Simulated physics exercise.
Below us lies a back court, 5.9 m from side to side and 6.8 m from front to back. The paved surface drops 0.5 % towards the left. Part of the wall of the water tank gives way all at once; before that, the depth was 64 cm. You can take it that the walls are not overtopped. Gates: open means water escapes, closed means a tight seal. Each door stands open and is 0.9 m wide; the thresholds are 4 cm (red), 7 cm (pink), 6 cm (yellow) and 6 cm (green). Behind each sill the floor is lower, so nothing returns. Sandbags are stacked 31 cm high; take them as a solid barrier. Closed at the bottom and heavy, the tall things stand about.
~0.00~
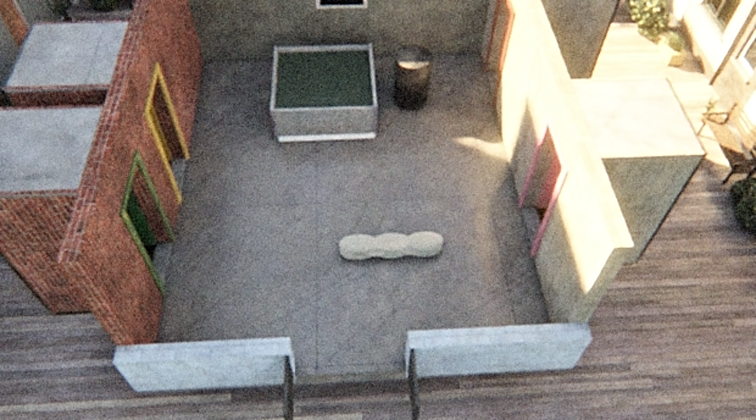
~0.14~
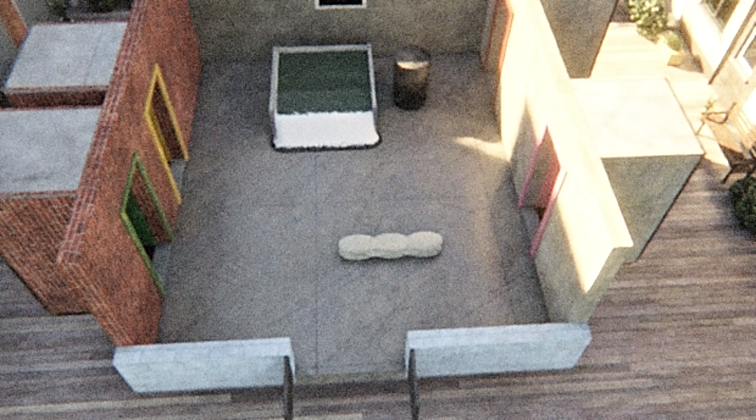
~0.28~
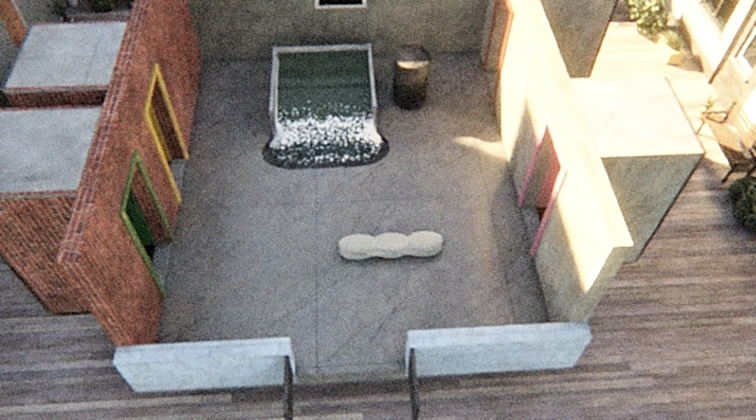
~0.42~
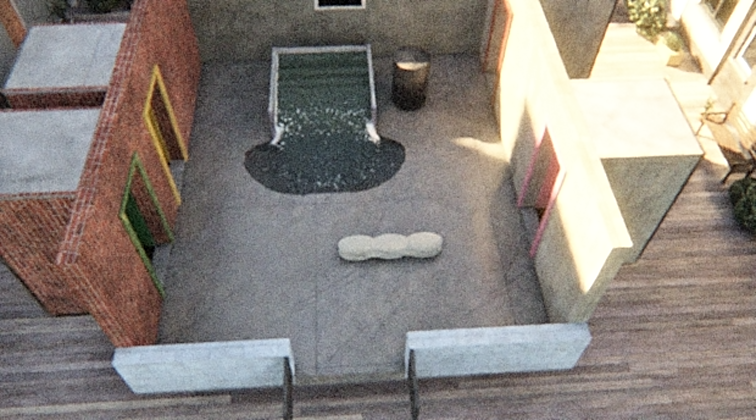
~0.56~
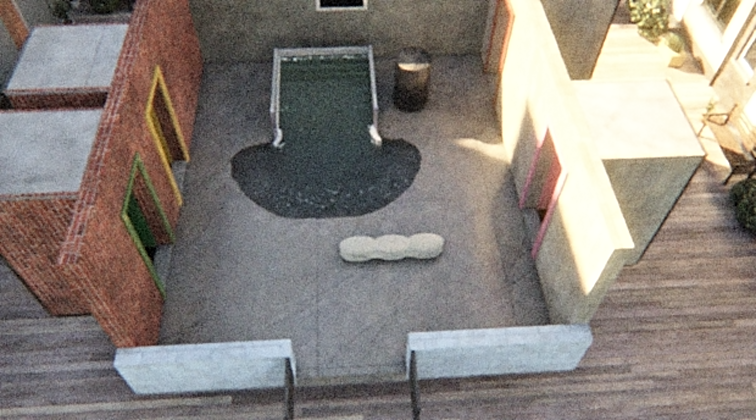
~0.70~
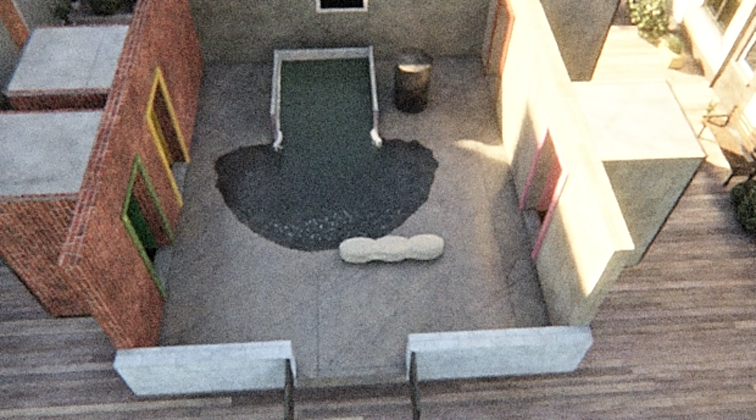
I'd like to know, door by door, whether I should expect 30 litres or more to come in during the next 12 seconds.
Here is what to expect: At the red door, not that much; at the pink door, that much or more; at the yellow door, not that much; at the green door, that much or more.
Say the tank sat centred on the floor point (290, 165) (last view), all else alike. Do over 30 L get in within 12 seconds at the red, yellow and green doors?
Checking the limit: Red is within it, yellow is within it and green is beyond it.
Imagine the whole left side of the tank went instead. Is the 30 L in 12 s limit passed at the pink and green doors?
Versus the limit - pink: Within, green: Within.
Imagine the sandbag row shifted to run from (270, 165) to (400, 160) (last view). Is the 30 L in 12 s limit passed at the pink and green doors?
Pink within the limit, green within the limit.
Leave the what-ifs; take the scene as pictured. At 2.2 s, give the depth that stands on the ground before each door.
You'd get red at 0 cm, pink at 4 cm, yellow at 3 cm, and green at 11 cm.
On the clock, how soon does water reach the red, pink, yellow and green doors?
So, red at 4.5 s, then pink at 2.0 s, yellow at 1.4 s, and green at 1.6 s.
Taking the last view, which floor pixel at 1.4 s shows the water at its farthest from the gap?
At about (267, 364).
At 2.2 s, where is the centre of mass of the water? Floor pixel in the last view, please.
Around (326, 197) in the last picture.
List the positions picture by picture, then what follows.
The water tank at (324, 80) is whole and still, 64 cm deep, in the first frame.
The front is at (379, 138), 1.0 m from the gap at (325, 127); 0.5 m2 of floor is under water; 64 cm left at the back of the water tank, in the second frame.
The front is at (383, 151), 1.2 m from the gap at (325, 128); 1.3 m2 of floor is under water; 64 cm left at the back of the water tank, in the third frame.
The front is at (394, 169), 1.5 m from the gap at (324, 130); 2.9 m2 of floor is under water; 60 cm left at the back of the water tank, in the fourth frame.
The front is at (385, 201), 1.9 m from the gap at (326, 131); 4.5 m2 of floor is under water; 54 cm left at the back of the water tank, in the fifth frame.
The front is at (306, 246), 2.5 m from the gap at (326, 133); 6.6 m2 of floor is under water; 55 cm left at the back of the water tank, in the sixth frame.
After 1.4 s water covers 40 % of the floor and is deepest (32 cm) near (350, 247); red door not reached, pink door not reached, yellow door 1 cm at the sill, 0 L in, green door not reached.
After 2.2 s water covers 50 % of the floor and is deepest (27 cm) near (267, 364); red door not reached, pink door 4 cm at the sill, 0 L in, yellow door 3 cm at the sill, 0 L in, green door 11 cm at the sill, 1 L in.
After 3.5 s water covers 55 % of the floor and is deepest (26 cm) near (153, 371); red door not reached, pink door 14 cm at the sill, 58 L in, yellow door 3 cm at the sill, 0 L in, green door 12 cm at the sill, 13 L in.
After 7.0 s water covers 85 % of the floor and is deepest (8 cm) near (453, 354); red door 2 cm at the sill, 0 L in, pink door 4 cm at the sill, 84 L in, yellow door 6 cm at the sill, 4 L in, green door 7 cm at the sill, 61 L in.
After 12.0 s water covers 95 % of the floor and is deepest (8 cm) near (282, 66); red door 4 cm at the sill, 0 L in, pink door 3 cm at the sill, 84 L in, yellow door 4 cm at the sill, 4 L in, green door 5 cm at the sill, 63 L in.
